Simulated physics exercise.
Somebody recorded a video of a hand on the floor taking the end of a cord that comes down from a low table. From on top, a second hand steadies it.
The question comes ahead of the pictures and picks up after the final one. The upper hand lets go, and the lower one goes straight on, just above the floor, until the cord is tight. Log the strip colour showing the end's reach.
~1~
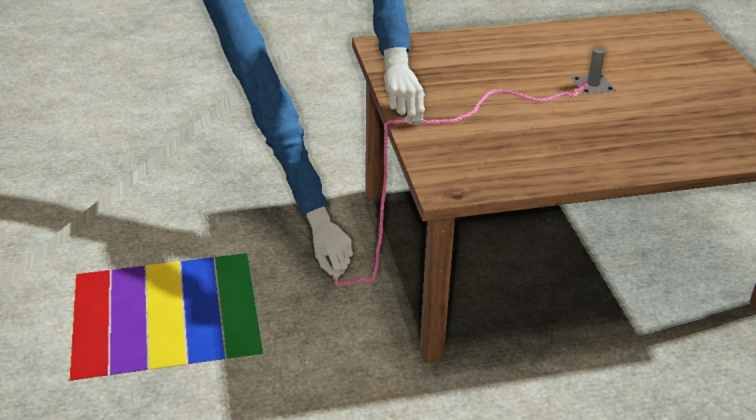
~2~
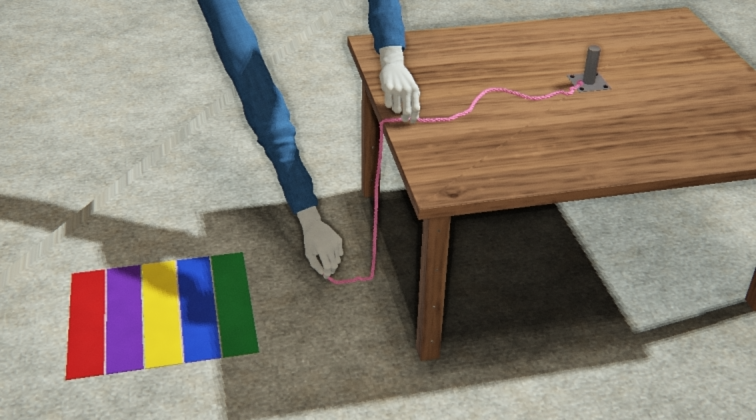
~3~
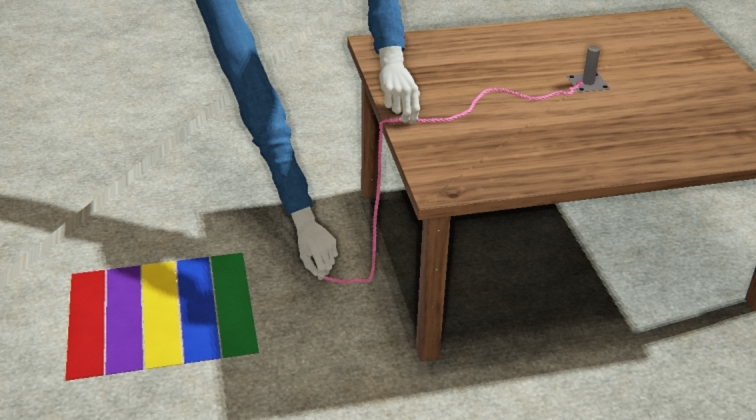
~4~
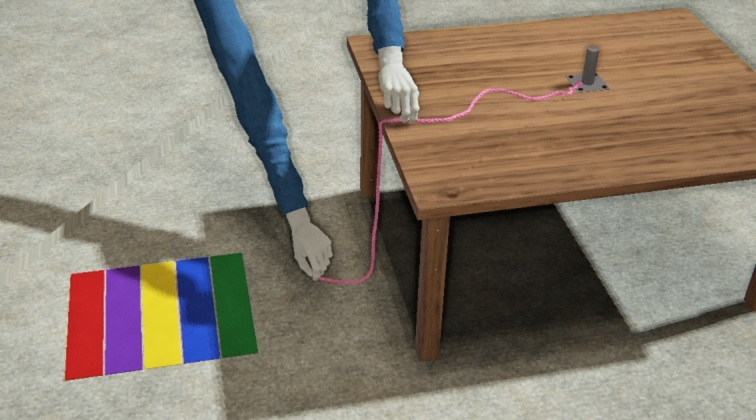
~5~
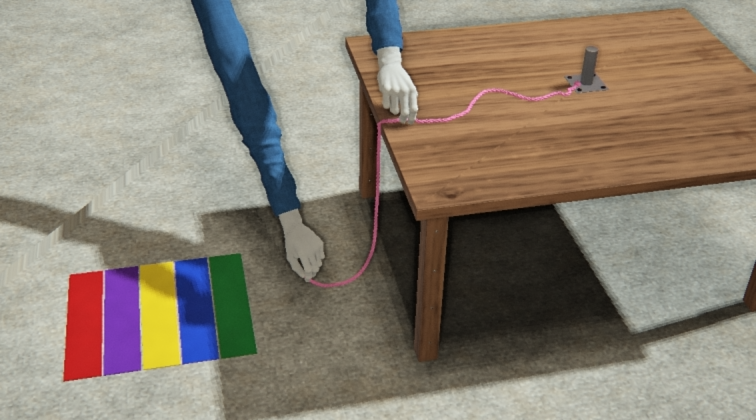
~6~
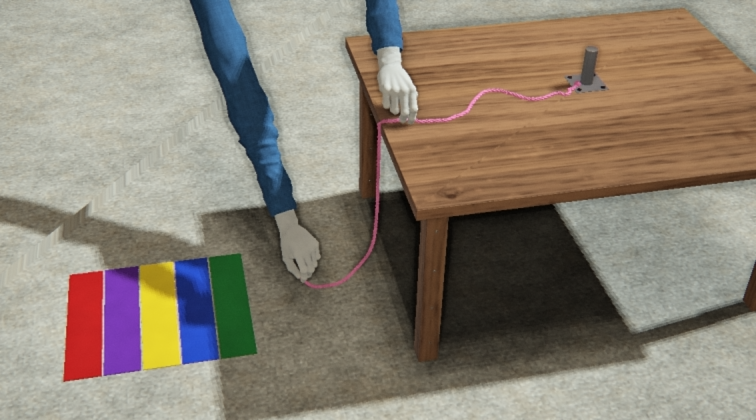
Reach: Yellow strip.
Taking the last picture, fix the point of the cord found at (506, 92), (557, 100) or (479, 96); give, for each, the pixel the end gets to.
First (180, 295), next (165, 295), last (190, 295).
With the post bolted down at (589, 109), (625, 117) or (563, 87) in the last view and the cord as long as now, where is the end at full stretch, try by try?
Approximate pixels in order: (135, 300), (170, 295), (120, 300).
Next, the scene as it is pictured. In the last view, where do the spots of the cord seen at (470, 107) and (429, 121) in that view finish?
One finishes at (437, 108) and the other at (385, 117).
A little later, end near (220, 288); over green.
Next, end near (179, 294); over blue.
When it is tight, end near (154, 297); over yellow. Over yellow.
